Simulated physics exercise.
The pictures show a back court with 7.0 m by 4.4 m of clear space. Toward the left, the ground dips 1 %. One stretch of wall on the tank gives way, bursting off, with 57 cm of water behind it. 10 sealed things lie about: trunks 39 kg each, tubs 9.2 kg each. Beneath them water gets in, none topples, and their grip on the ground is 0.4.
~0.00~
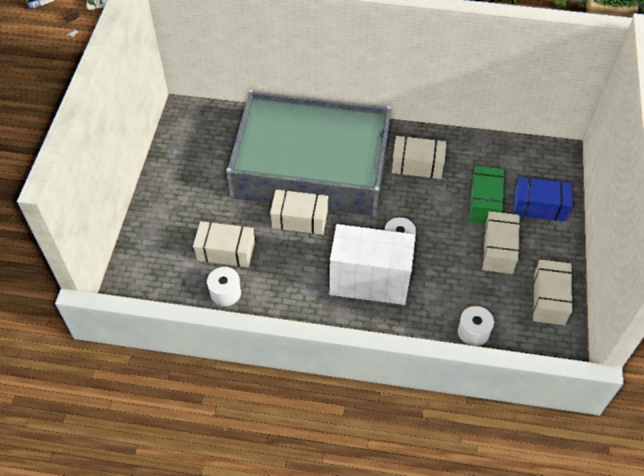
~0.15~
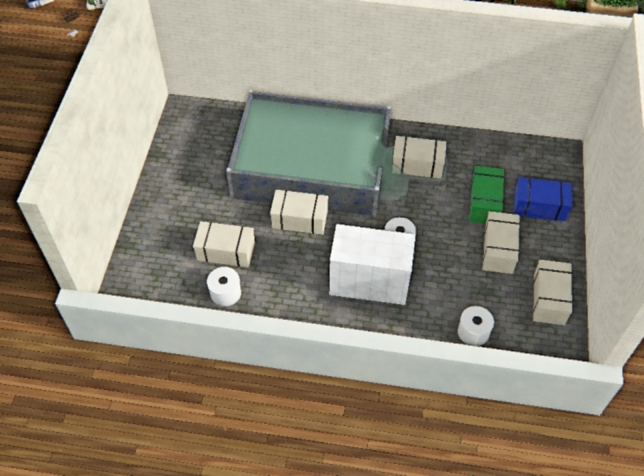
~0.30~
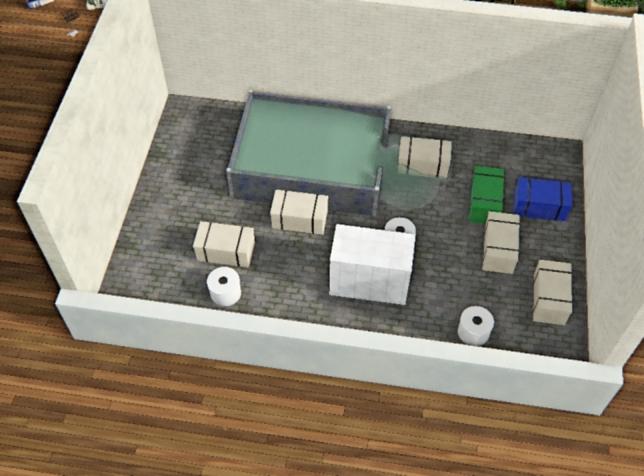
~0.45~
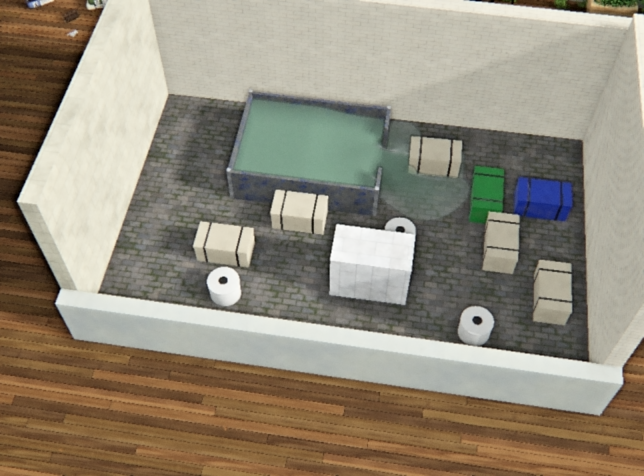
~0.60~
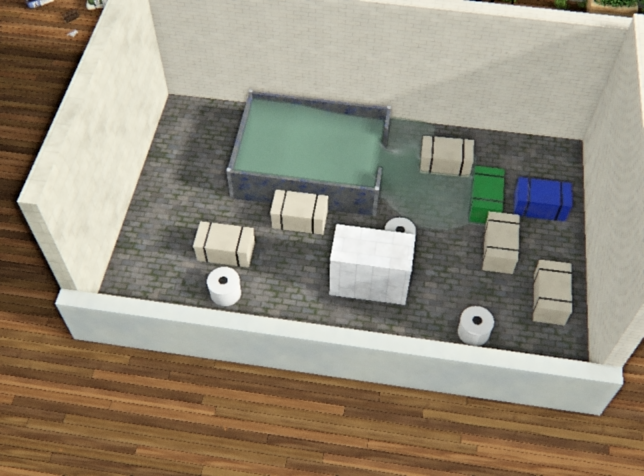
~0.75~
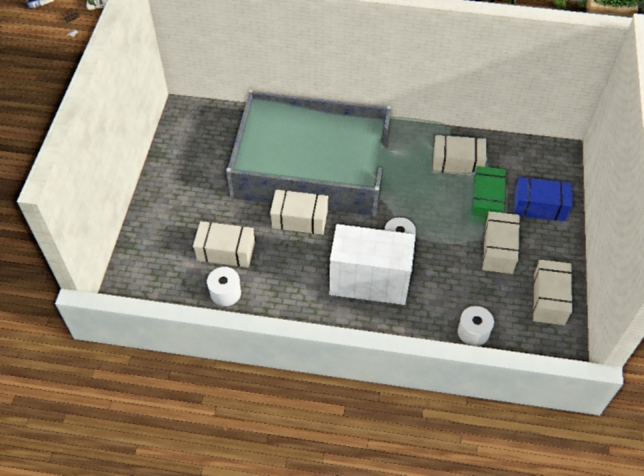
The footage shows a walled court with a tank of greenish water, strapped trunks and white tubs; water bursts from the tank's right side, spreads across the paving and pushes the nearest beige trunk rightward toward the green one.
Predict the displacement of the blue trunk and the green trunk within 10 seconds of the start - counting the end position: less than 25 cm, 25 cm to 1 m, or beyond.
Blue trunk: Swept away; green trunk: Swept away.
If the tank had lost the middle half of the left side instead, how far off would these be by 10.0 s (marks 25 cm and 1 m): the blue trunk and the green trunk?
Blue trunk: Roughly where it was; green trunk: Roughly where it was.
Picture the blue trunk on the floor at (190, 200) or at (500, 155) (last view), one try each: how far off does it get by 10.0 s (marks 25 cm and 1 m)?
Respectively: It rests almost unmoved; it is shoved a long way.
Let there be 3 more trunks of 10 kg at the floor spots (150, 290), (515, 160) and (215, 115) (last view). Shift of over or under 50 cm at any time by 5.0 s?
One by one: Below the mark, beyond the mark, below the mark.
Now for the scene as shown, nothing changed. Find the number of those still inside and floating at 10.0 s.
My tally comes to 1.
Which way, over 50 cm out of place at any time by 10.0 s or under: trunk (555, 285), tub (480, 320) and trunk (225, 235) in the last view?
Beyond the limit, then beyond the limit, then within the limit.
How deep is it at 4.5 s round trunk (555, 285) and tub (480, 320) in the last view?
Close to 10 and 5 centimetres.
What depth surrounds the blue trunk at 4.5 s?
About 13 cm.
After 2.0 s the blue trunk is near (565, 193), 0.3 m from its start, aground; the green trunk is near (524, 189), 0.5 m from its start, aground; 1 afloat.
After 4.5 s the blue trunk is near (544, 237), 0.9 m from its start, afloat; the green trunk is near (500, 212), 0.5 m from its start, afloat; 4 afloat.
After 7.0 s the blue trunk is near (500, 268), 1.6 m from its start, aground; the green trunk is near (433, 242), 1.4 m from its start, afloat; 4 afloat.
After 10.0 s the blue trunk is near (489, 254), 1.5 m from its start, aground; the green trunk is near (410, 220), 1.4 m from its start, aground; 1 afloat.
